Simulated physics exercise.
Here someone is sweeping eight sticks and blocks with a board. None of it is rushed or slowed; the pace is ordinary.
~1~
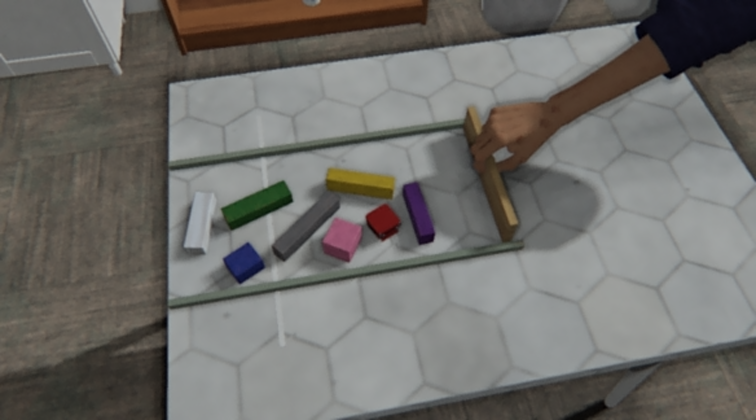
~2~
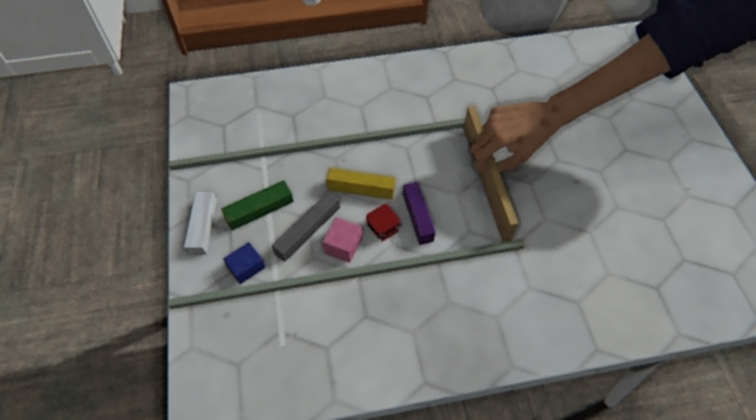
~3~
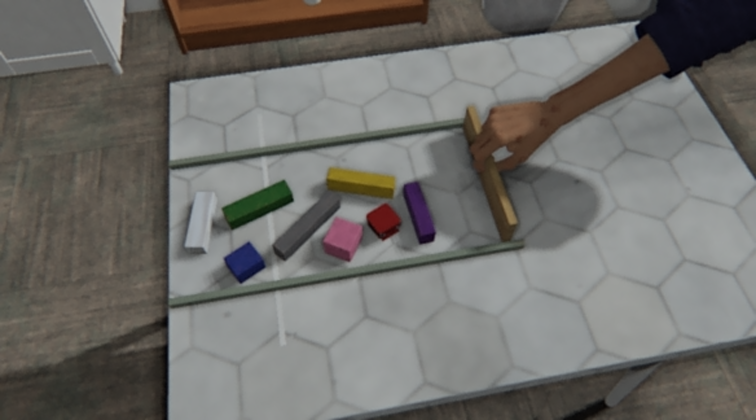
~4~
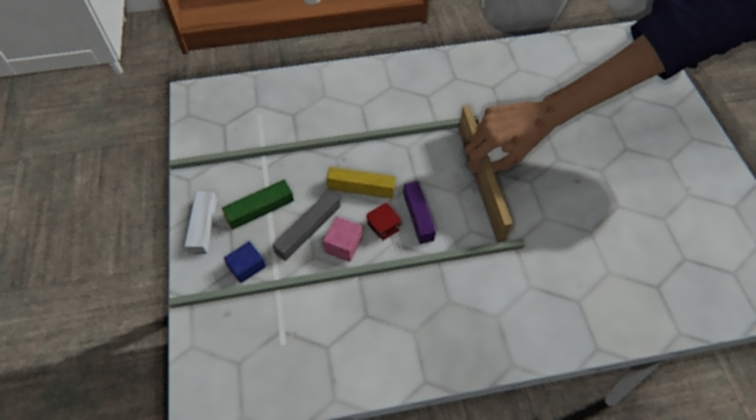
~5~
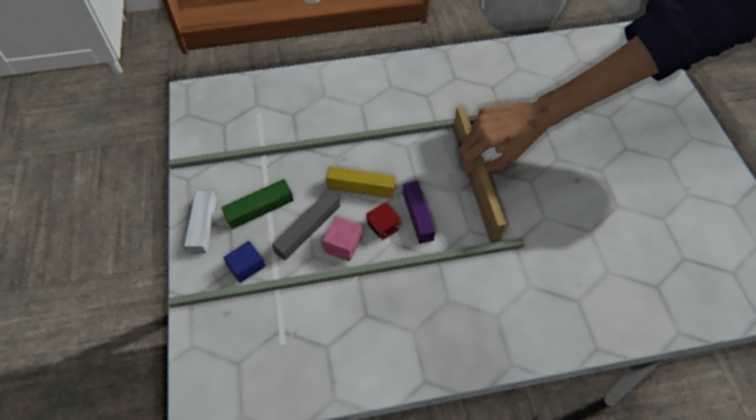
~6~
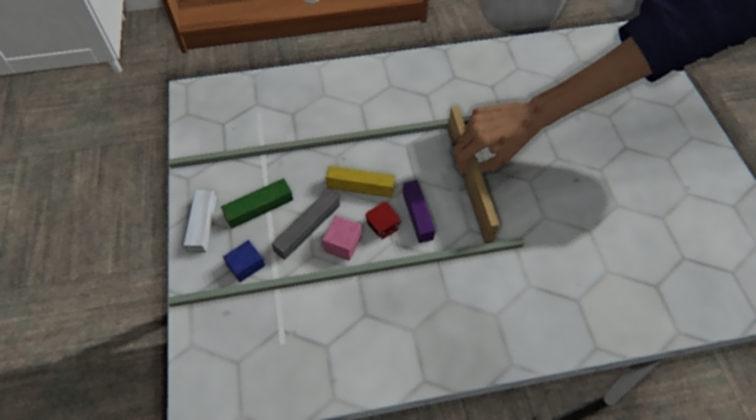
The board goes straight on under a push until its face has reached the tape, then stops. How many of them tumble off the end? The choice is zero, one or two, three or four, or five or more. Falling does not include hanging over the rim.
Seems none of them come crashing down.
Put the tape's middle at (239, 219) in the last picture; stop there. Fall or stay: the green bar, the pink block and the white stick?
Starting with the green bar, it keeps its place, then the pink block keeps its place, then the white stick ends up falling.
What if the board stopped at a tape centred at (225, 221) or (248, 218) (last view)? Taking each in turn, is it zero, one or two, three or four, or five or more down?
Place by place: One to two, then no fall at all.
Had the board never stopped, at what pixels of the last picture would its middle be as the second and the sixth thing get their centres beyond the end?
Roughly (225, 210) and then roughly (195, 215).
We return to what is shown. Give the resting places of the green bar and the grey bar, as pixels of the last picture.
You'll find the green bar at roughly (225, 191) and the grey bar at roughly (226, 222).
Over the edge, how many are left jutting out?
0 in all.
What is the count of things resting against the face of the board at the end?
2 in contact.
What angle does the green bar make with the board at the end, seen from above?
Roughly 30° out of line.
A little later, none off yet; white stick at rest near (201, 221); blue block at rest near (244, 261); green bar at rest near (258, 203).
When it is over, the number that fall off is zero.
